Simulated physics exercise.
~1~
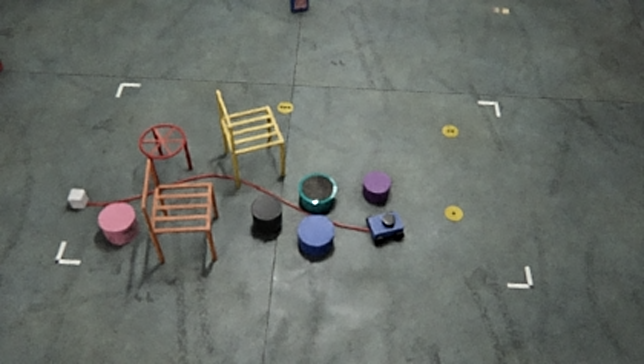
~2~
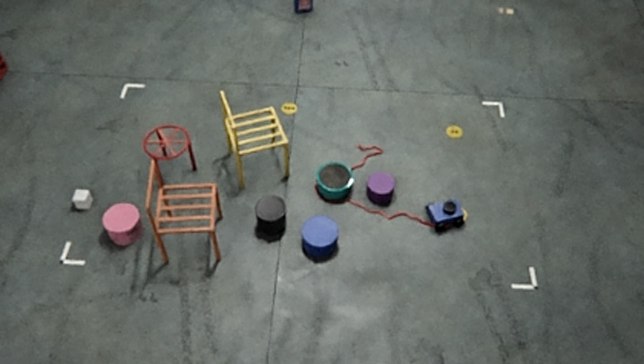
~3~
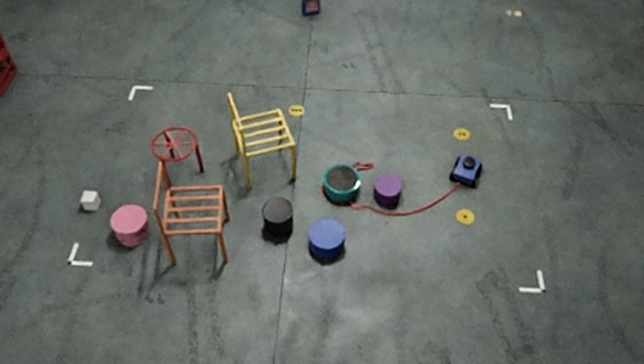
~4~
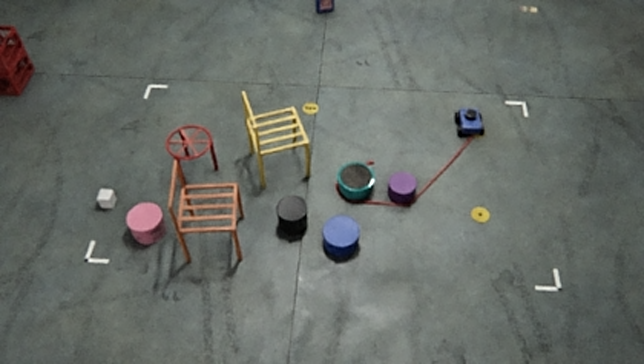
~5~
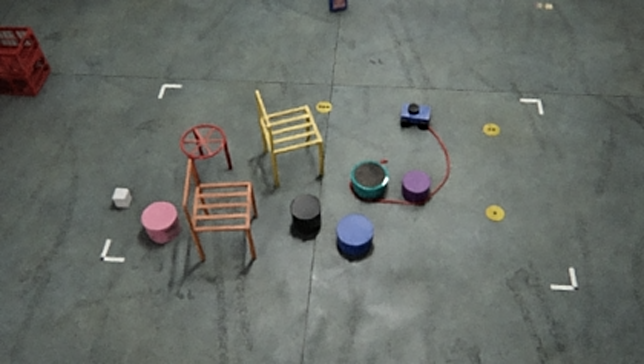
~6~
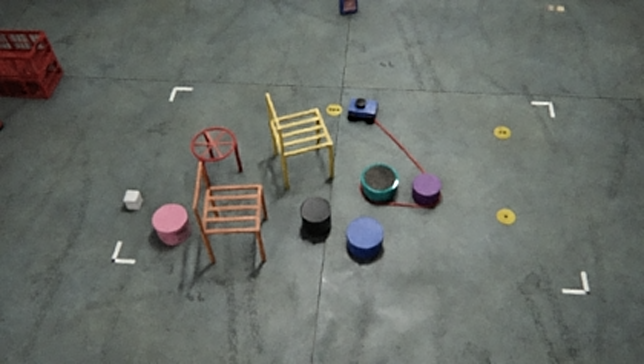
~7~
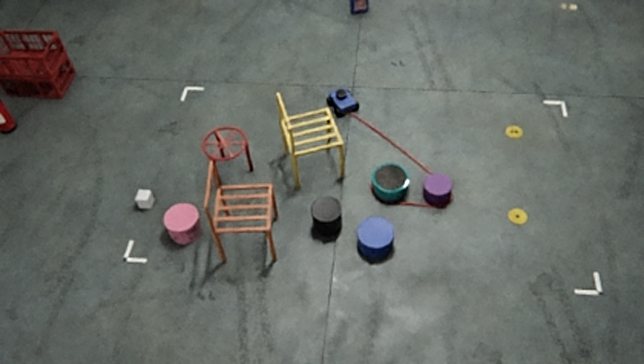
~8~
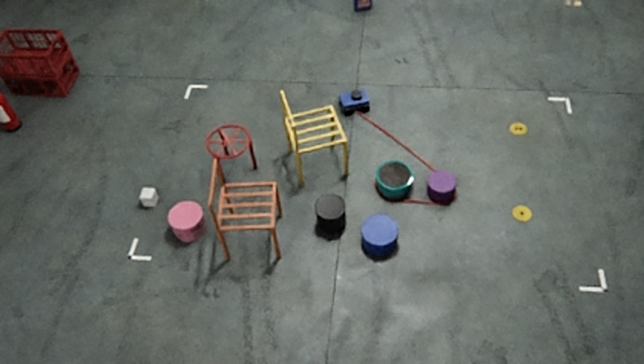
At the start, a small blue cart sits right of a group of chairs, a red stool and round containers, with a red lead trailing left to a white block. The cart moves right, the lead comes free of the block, and the teal pot shifts slightly up and right. The cart then heads up the floor with the loose lead behind it. It turns left and travels across above the containers, the lead bending around the purple bucket. It ends stopped beside the yellow chair, still unplugged, with the teal pot slightly displaced and the black bucket where it began.
